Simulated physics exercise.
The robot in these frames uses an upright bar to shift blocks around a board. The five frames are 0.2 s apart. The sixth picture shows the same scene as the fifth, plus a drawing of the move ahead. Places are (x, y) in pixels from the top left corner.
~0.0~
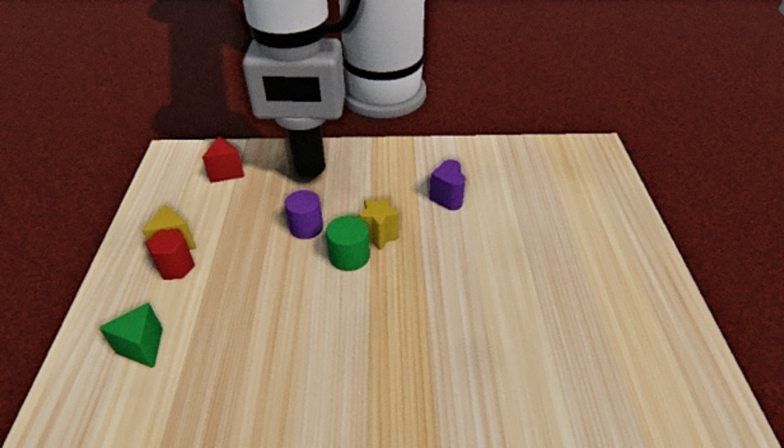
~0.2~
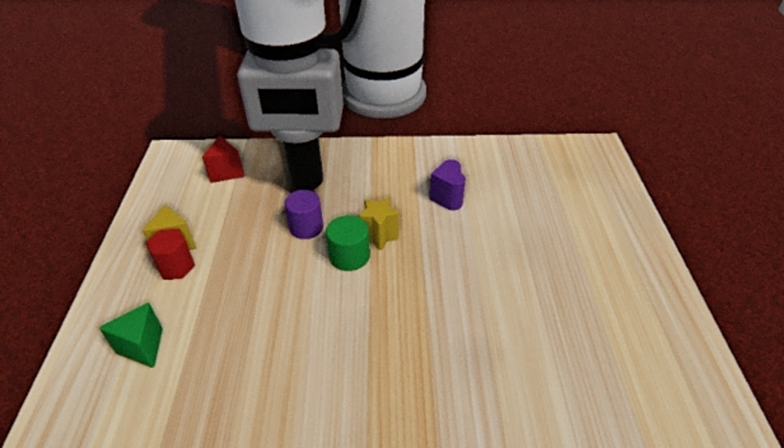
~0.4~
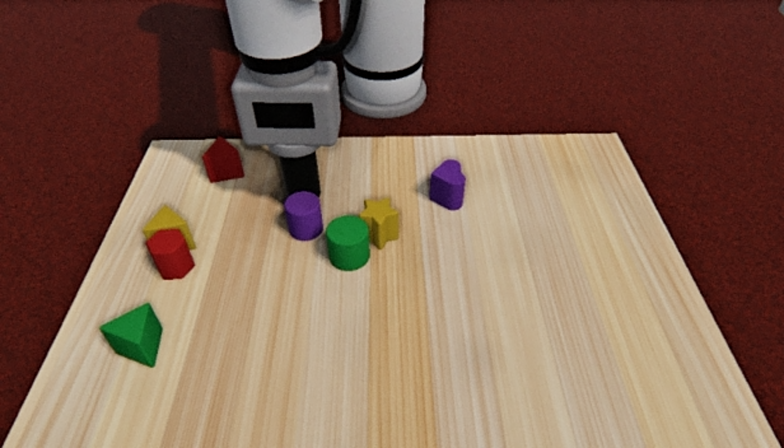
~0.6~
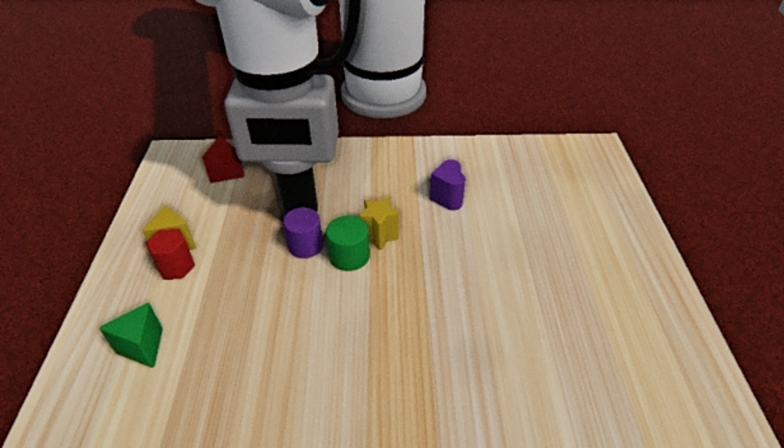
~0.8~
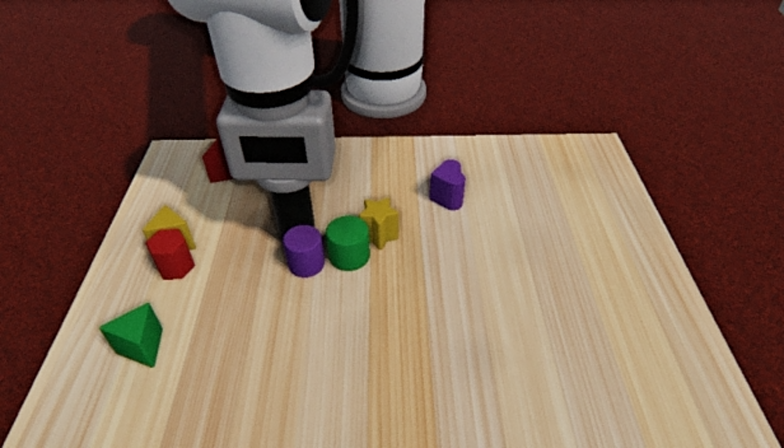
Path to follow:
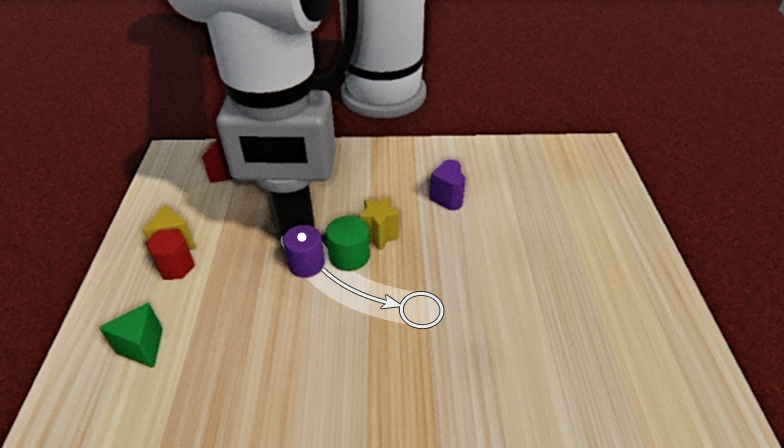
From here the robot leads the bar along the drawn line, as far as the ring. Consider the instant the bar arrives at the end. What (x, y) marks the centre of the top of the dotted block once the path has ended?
By then it is at (321, 289).
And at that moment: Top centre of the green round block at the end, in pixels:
I think it will end close to (378, 238).
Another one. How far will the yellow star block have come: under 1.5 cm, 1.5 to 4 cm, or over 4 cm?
The smallest band: Under 1.5 cm.
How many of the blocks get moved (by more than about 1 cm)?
Most likely two.
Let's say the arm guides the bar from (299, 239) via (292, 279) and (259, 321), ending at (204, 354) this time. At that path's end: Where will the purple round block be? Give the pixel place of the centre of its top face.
I'd say the purple round block ends with its top centre at (311, 283).
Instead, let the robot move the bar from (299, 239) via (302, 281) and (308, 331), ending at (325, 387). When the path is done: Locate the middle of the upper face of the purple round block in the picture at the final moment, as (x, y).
Somewhere near (364, 344).
The line goes from (299, 239) over (324, 271) and (367, 296) to (422, 310); the dot is on the purple round block.
On the path given first. One third of the way, bar at (323, 259); purple round block at (315, 275); green round block at (361, 233).
Two thirds of the way, bar at (366, 285); purple round block at (321, 289); green round block at (378, 238).
At the end, bar at (422, 298); purple round block at (321, 289); green round block at (378, 238); yellow star block unmoved.
